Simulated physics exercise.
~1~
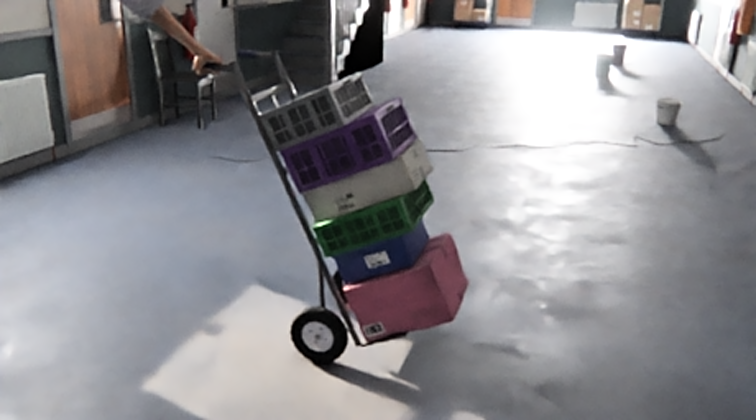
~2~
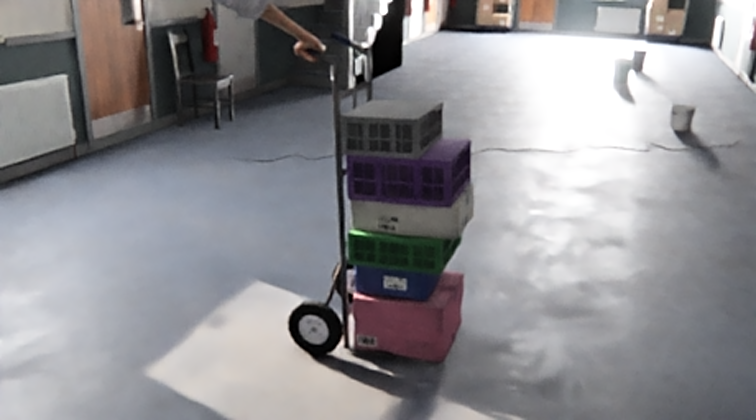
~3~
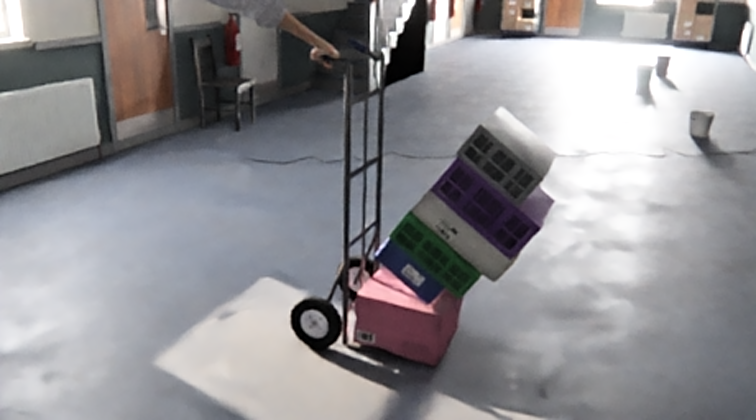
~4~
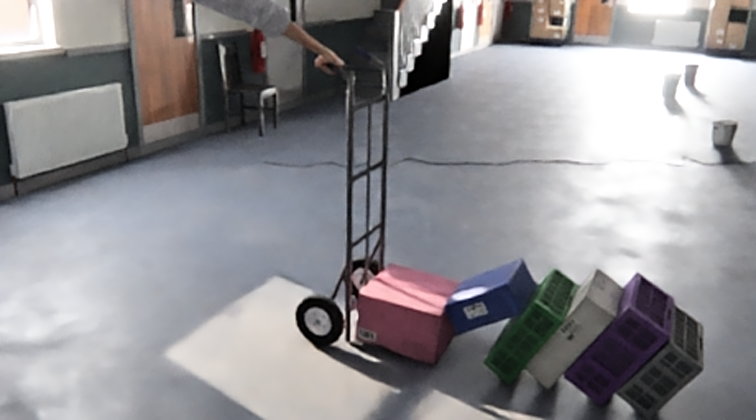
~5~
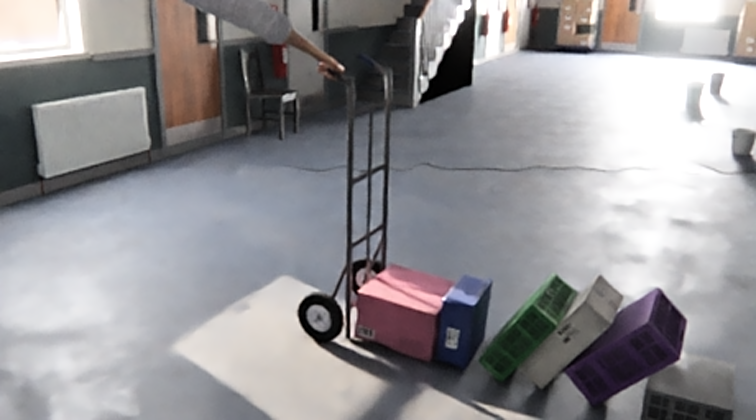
In a sunlit hall, a hand tips a sack truck upright and five stacked crates and boxes topple forward, the pink box staying upright.
